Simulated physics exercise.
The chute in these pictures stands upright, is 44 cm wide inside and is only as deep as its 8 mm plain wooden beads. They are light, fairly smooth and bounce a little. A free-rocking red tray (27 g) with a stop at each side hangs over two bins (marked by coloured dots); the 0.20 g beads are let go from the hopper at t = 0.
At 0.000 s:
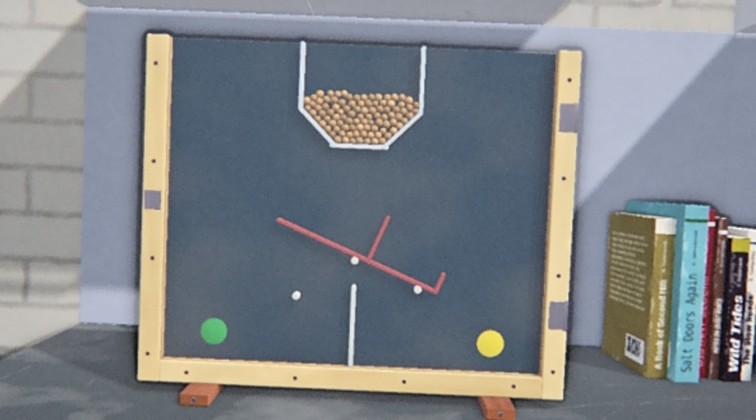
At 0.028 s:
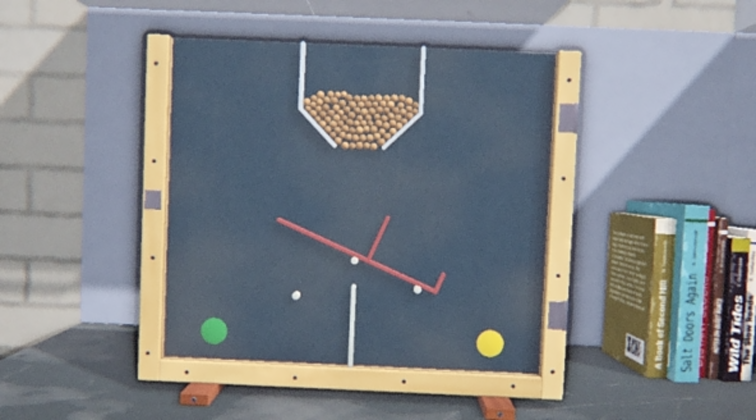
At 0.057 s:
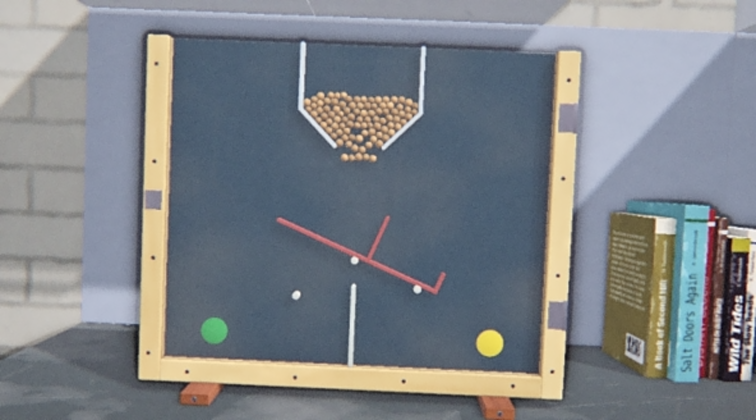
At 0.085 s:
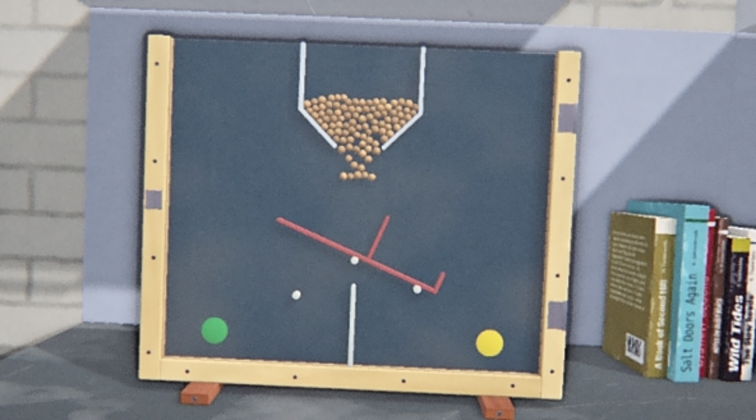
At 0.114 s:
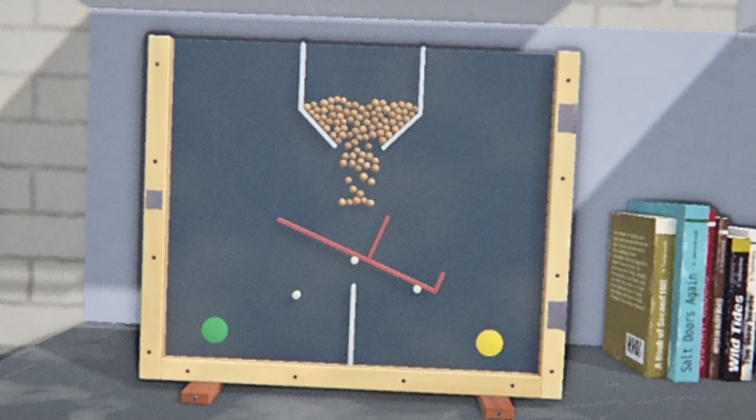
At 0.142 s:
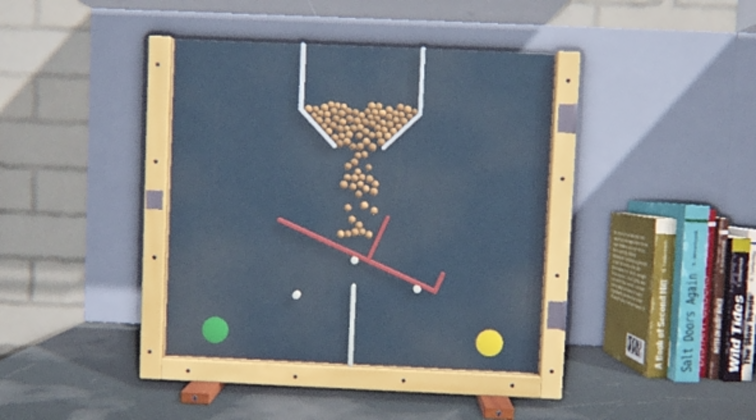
A dark board in a pale wooden frame stands on a grey surface before a pale wall, seen from the front by a still camera, with books at right. A white hopper of tan beads sits above a tilted red tray, its right end lower, with a green disc at lower left and a yellow one at right. The hopper's bottom opens and beads drop in a loosening stream to just above the motionless tray.
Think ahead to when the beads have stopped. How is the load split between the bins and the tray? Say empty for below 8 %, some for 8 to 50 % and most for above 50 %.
Yellow bin empty. Green bin empty. Tray most.
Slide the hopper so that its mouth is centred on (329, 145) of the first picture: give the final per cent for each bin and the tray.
Yellow bin: 0; green bin: 100; tray: 0.
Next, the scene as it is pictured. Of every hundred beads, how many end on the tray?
Roughly 95 per cent.
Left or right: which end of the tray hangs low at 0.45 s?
The right end.
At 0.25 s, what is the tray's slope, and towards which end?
Some 20° with the right end low.
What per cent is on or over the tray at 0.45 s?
Roughly 100 per cent.
After 0.45 s, 100 % have left the hopper; tray right end down 22°; on or over it 100 %, past it to the left 0 %, to the right 0 %.
After 0.80 s, 100 % have left the hopper; tray right end down 22°; on or over it 95 %, past it to the left 0 %, to the right 5 %.
Settled by 1.8 s, yellow bin 5 %, green bin 0 %, tray 95 %; tray right end down 22°.
